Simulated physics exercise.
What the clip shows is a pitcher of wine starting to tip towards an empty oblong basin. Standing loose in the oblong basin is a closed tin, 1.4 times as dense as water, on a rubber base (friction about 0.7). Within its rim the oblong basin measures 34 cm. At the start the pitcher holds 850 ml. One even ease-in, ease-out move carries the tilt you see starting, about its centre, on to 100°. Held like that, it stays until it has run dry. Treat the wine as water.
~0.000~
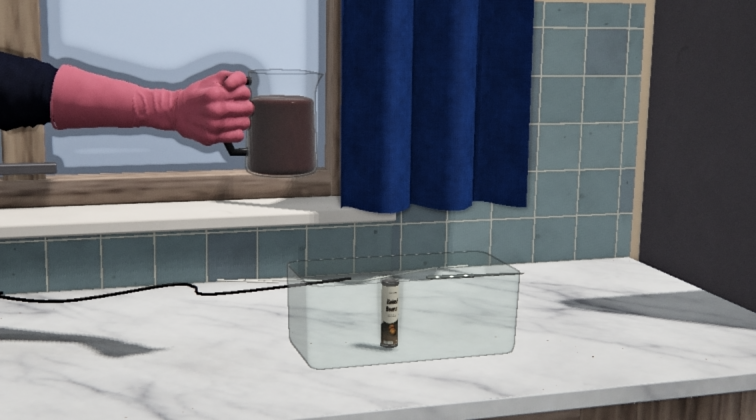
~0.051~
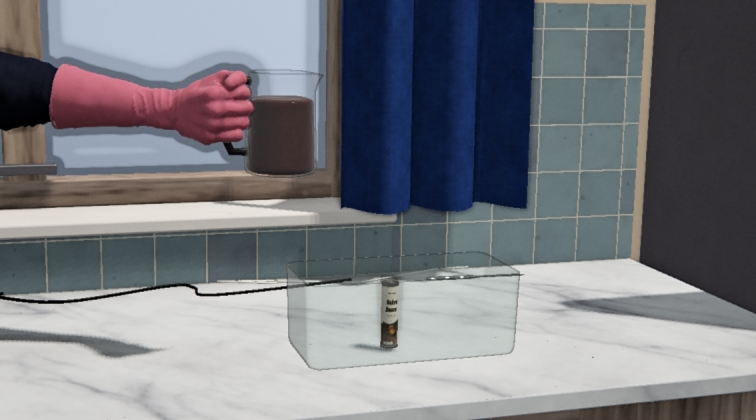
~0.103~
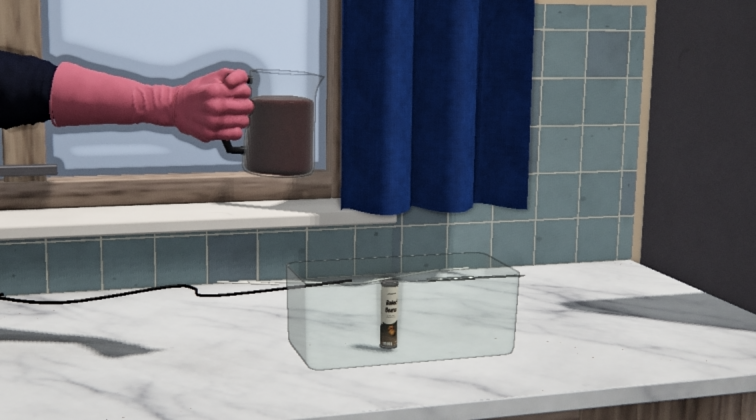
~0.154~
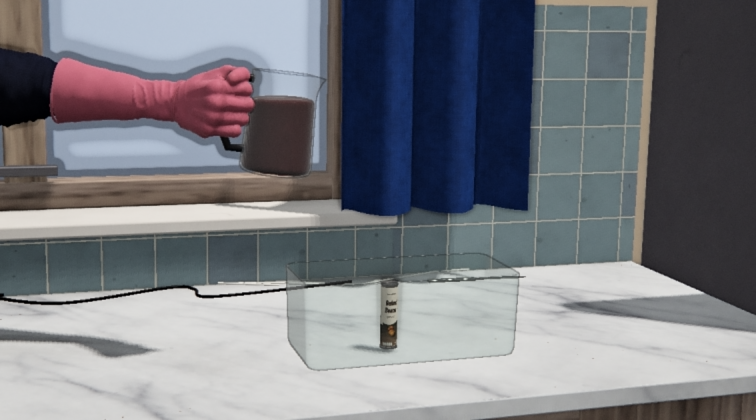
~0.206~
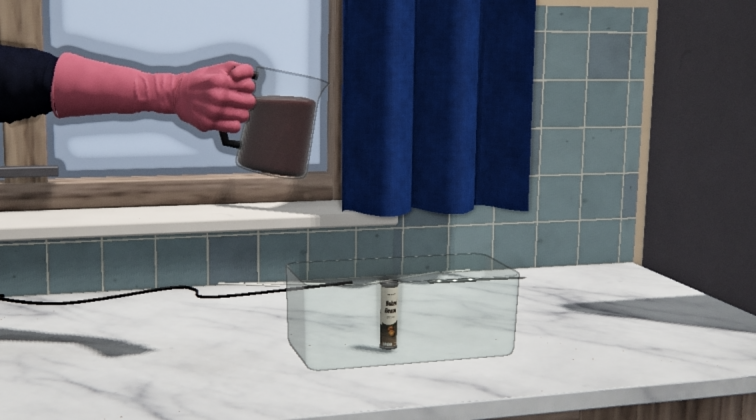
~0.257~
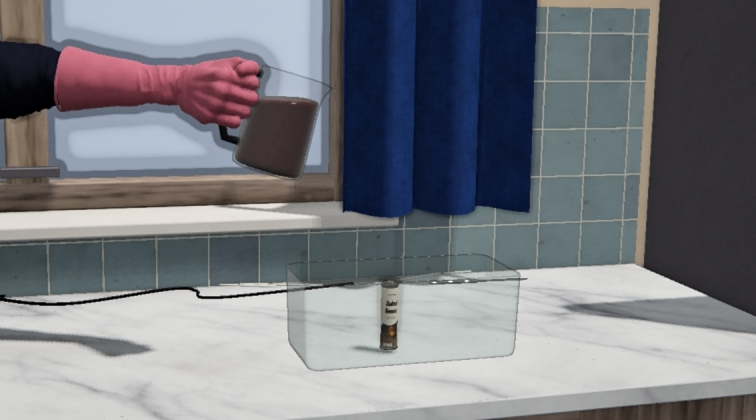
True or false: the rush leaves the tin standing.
True.
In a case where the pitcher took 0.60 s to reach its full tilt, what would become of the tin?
Outcome - the tin remains standing.
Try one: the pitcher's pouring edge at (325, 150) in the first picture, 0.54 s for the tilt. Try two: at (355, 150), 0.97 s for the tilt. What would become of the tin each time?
Try 1: Tipped over; try 2: Still standing.
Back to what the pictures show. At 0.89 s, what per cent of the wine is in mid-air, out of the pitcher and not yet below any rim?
Around 30 percent of the liquid.
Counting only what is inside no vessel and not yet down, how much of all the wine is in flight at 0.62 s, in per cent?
Roughly 8 percent.
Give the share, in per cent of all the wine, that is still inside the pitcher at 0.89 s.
50 per cent or so.
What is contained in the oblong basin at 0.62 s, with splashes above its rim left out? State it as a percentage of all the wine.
Estimate - around 0 in a hundred parts.
Then, 0.62 s in, the tilt is 71° and 92 per cent is still to pour; the tin stands where it began.
Then, 0.89 s in, the tilt is 98° and 50 per cent is still to pour; the tin stands where it began.
Then, 1.17 s in, the tilt is 100° and 15 per cent is still to pour; the tin stands where it began.
Then, 1.47 s in, the tilt is 100° and 4 per cent is still to pour; the tin stands where it began.
Finally, the tin stands where it began.
